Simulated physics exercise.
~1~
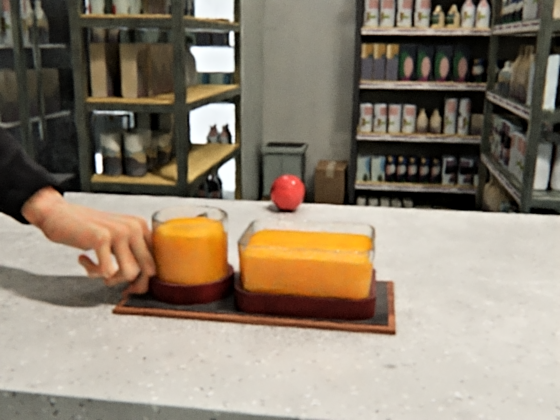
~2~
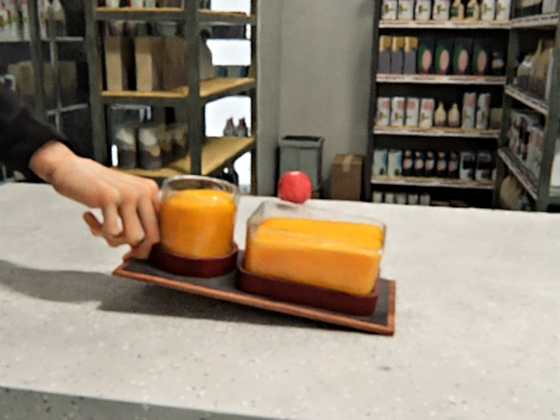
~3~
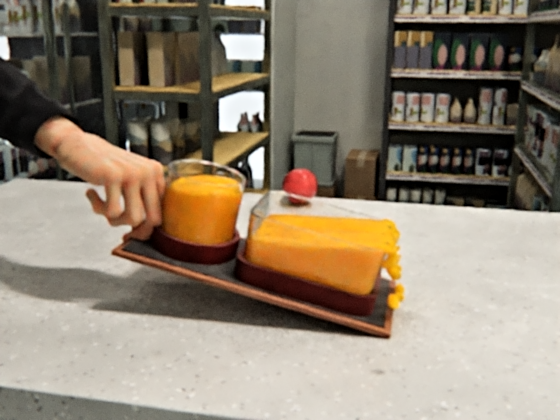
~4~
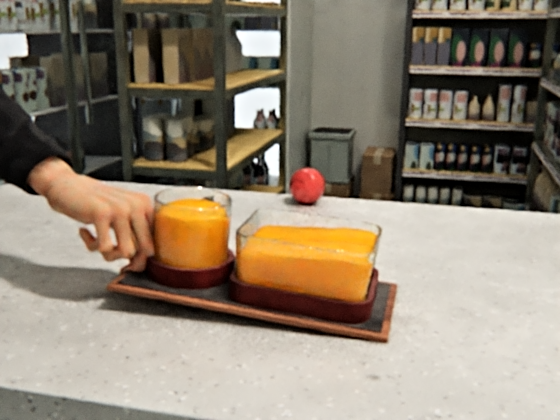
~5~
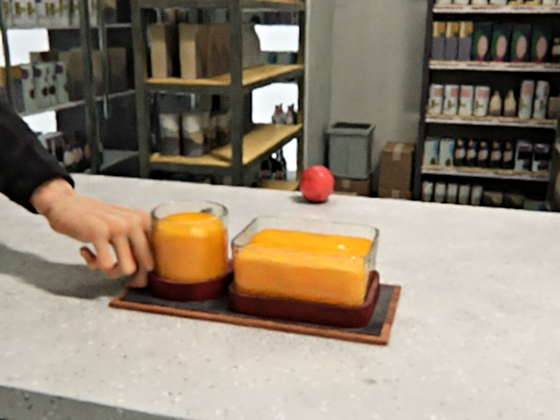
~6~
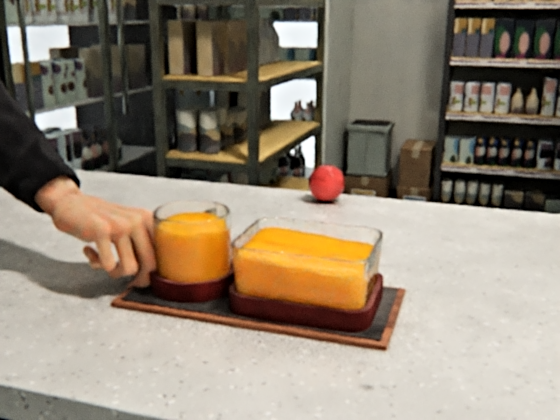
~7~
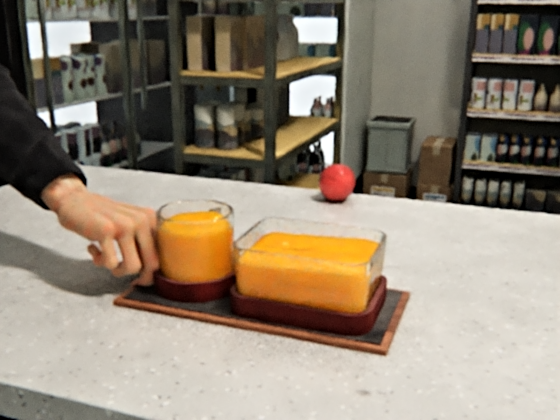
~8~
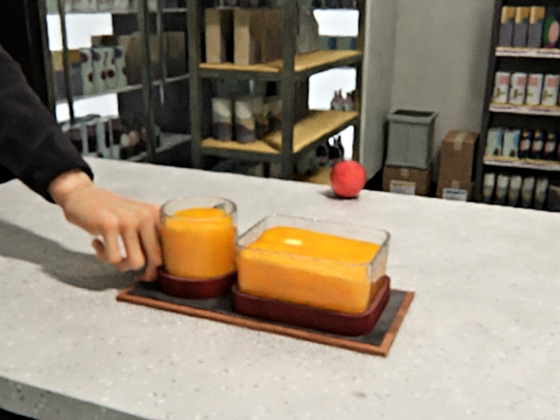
A hand in a dark sleeve reaches in from the left to a dark, red-edged tray on a pale speckled counter, seen from slightly above, with stocked shelves behind. On the tray, a clear round mug stands left of an oblong glass tub, both holding orange juice in dark red holders, and a red ball sits beyond them. The hand lifts the tray's left edge, and juice spills over the tub's right side. It then lowers the tray flat as the view drifts sideways. Finally both containers stand upright, still holding juice, the hand beside the mug.
